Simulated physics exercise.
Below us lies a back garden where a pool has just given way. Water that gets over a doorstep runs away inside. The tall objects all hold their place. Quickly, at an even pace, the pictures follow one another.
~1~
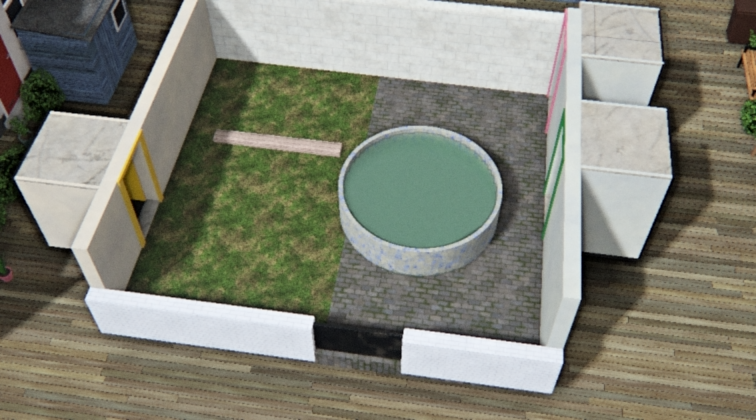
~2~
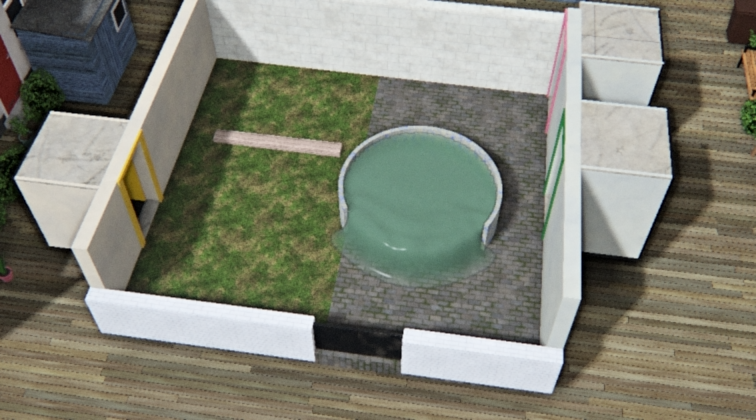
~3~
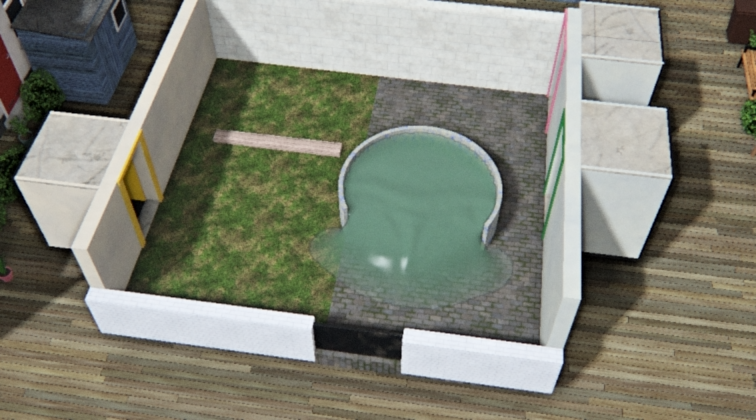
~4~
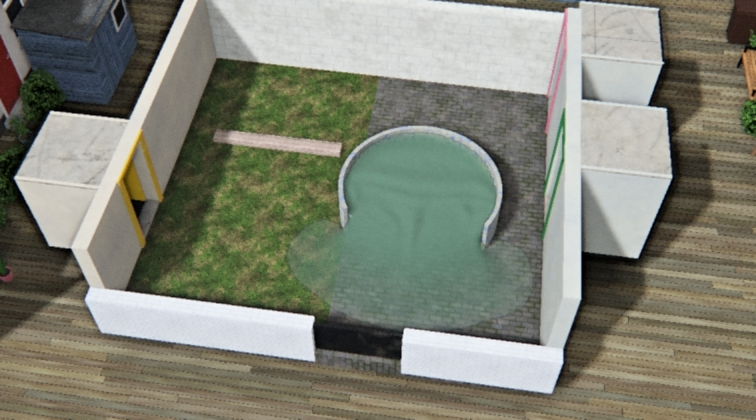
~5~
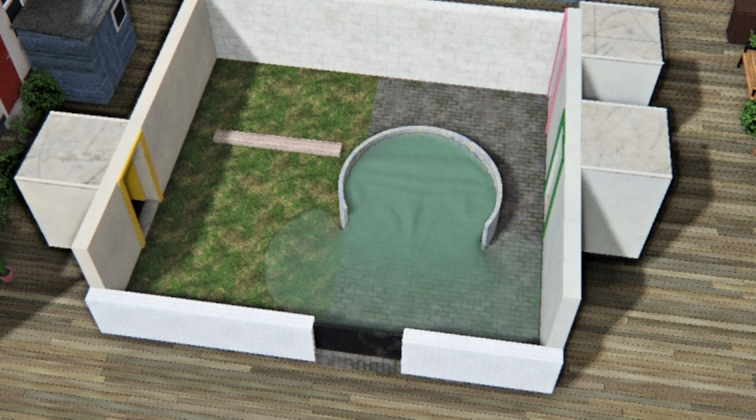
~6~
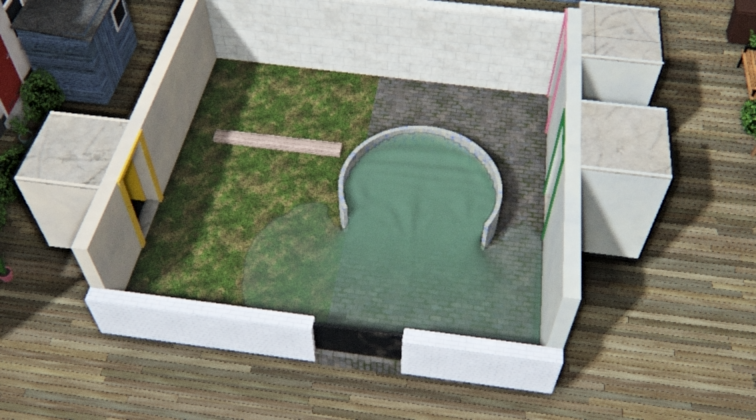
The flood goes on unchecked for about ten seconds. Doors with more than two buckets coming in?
Result: Yellow door: Over two buckets; pink door: Over two buckets; green door: Over two buckets.
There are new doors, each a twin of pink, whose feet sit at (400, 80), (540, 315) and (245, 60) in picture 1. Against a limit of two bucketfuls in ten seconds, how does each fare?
So it goes runs below, then runs above, then runs below.
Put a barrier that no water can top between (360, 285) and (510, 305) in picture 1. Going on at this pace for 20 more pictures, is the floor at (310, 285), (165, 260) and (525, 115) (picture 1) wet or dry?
Taking the points in order - wetted, wetted, wetted.
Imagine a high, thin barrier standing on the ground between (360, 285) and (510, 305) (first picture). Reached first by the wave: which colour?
It's the door marked green.
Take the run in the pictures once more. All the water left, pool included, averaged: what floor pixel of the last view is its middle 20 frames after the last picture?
Around pixel (388, 267).
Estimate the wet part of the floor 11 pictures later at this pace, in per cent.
That comes to about 35 per cent.
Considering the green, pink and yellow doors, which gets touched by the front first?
It would be the one in green.
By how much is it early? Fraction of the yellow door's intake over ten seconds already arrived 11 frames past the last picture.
That share would be near 0 %.
A moment on, water covers 30 % of the floor; the yellow door not reached, the pink door not reached, the green door wet at the sill, nothing in.
Next, water covers 35 % of the floor; the yellow door not reached, the pink door not reached, the green door wet at the sill, nothing in.
Then, water covers 50 % of the floor; the yellow door wet at the sill, nothing in, the pink door not reached, the green door under two buckets in.
Later, water covers 80 % of the floor; the yellow door over two buckets in, the pink door over two buckets in, the green door over two buckets in.
In the end, water covers 95 % of the floor; the yellow door over two buckets in, the pink door far over two buckets in, the green door over two buckets in.
